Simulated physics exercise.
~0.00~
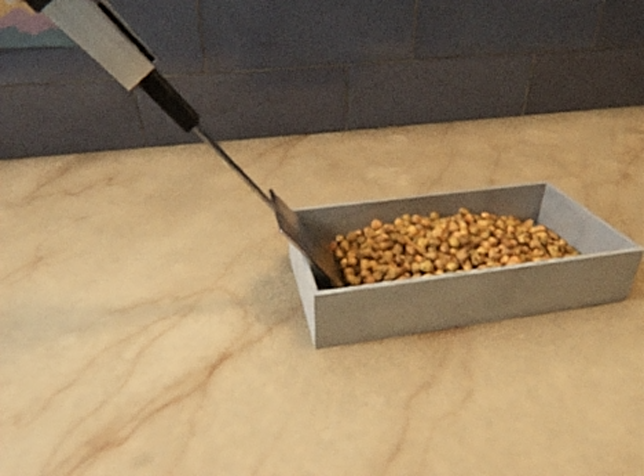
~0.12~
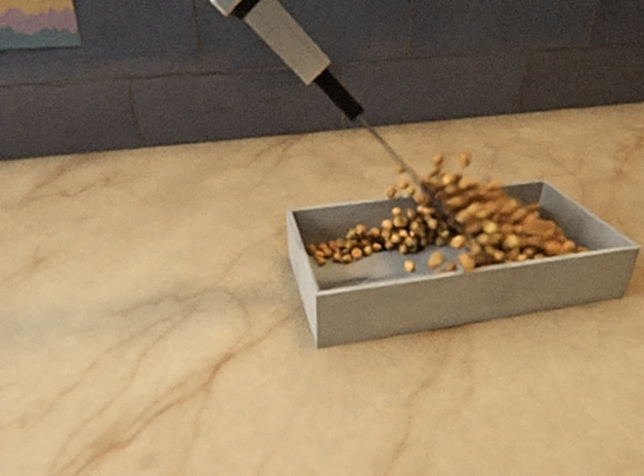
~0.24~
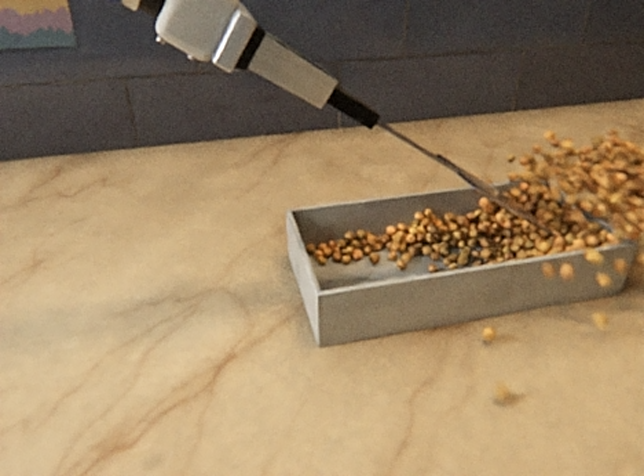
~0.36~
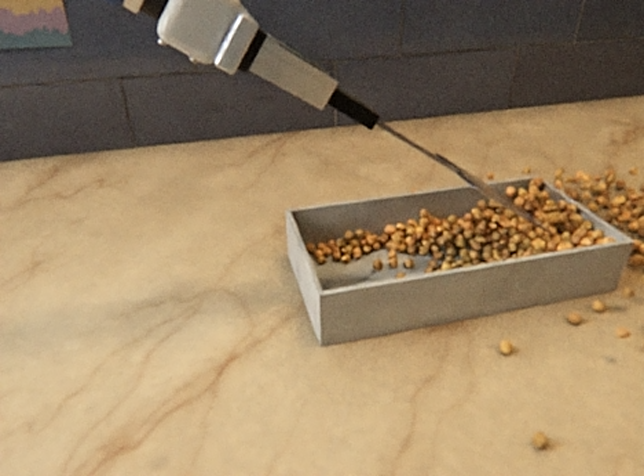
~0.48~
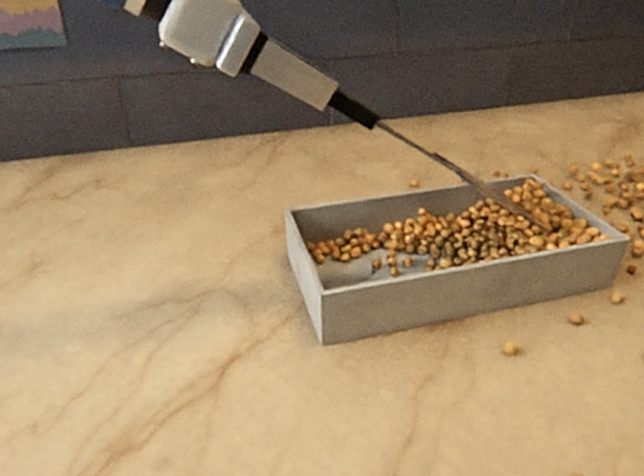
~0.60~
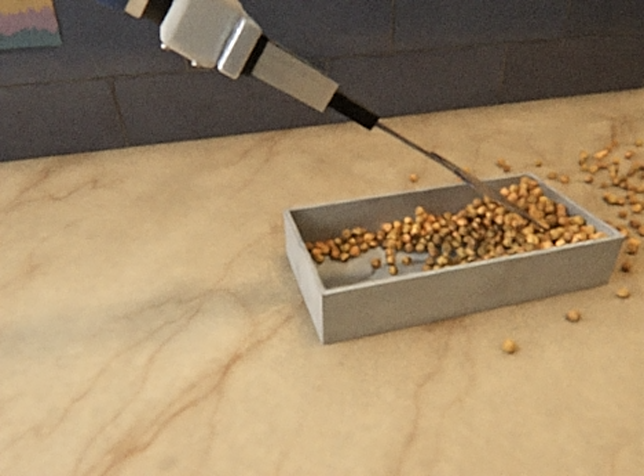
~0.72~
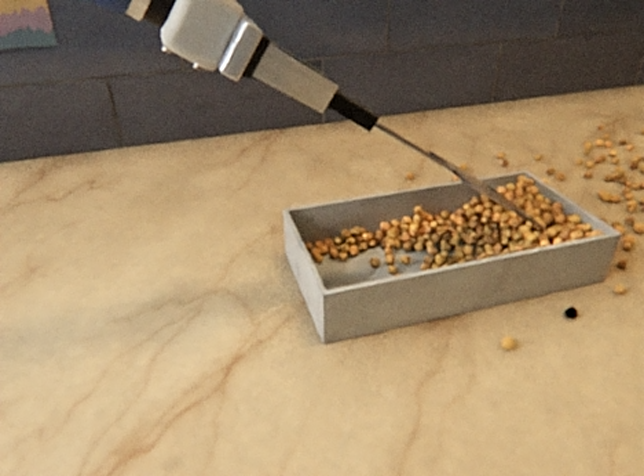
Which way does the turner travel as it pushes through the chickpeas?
The turner moves to the right, from the left end of the tray toward the right end.
On a marbled countertop, a robot arm sweeping a turner through a tray of chickpeas, flinging many out onto the surface.
